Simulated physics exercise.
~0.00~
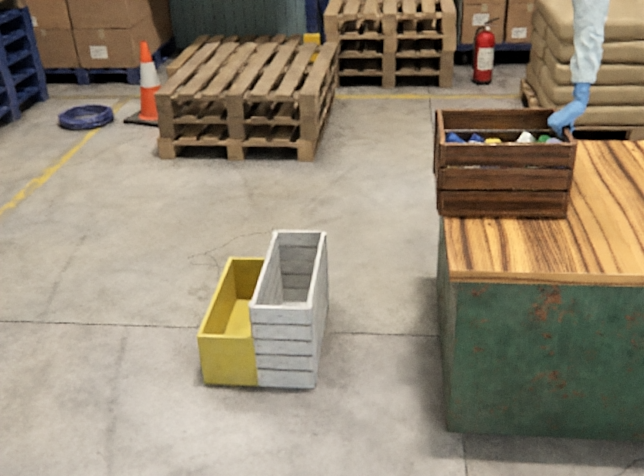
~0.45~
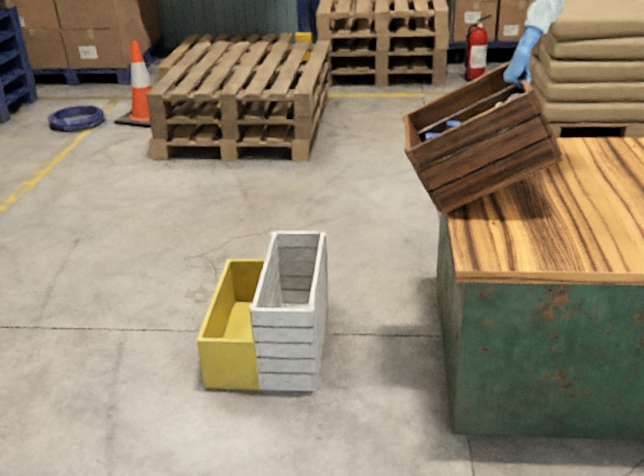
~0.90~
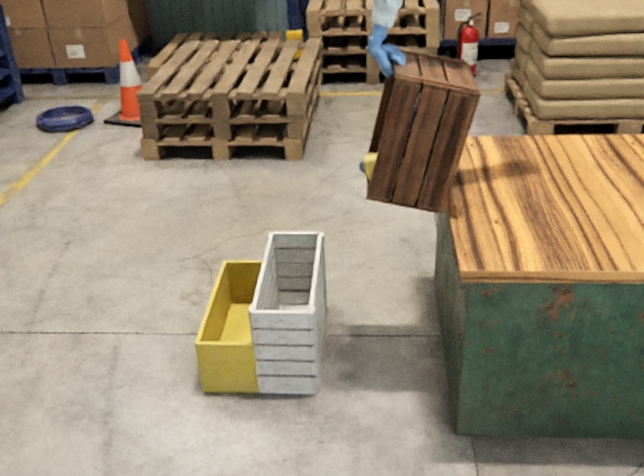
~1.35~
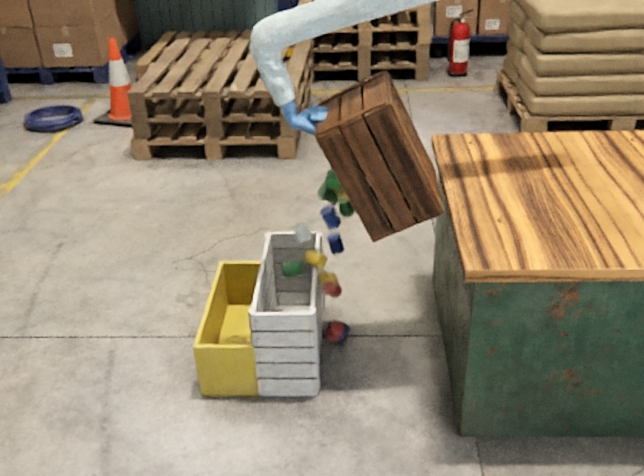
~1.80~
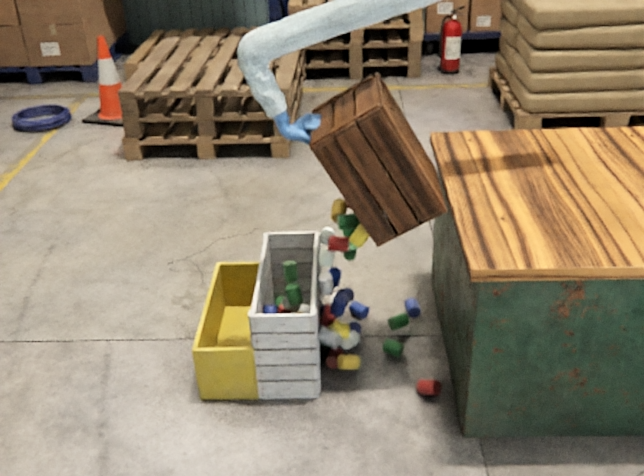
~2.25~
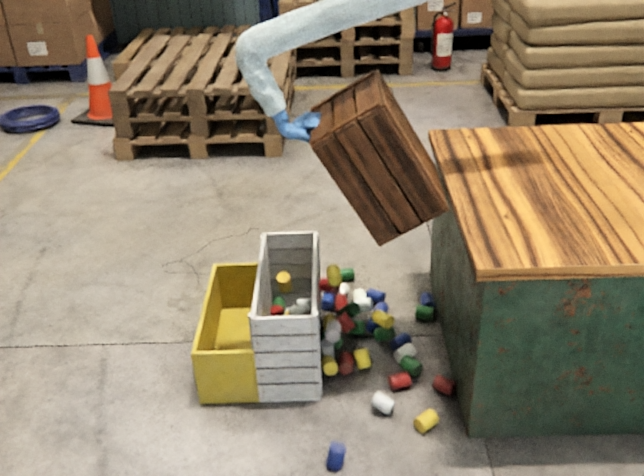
A blue-gloved arm tipped a wooden crate over the edge of a bench, pouring small colourful jars toward a white trough beside a yellow tub. Some dropped into the trough, but many landed on the floor between it and the bench, a few rolling away.
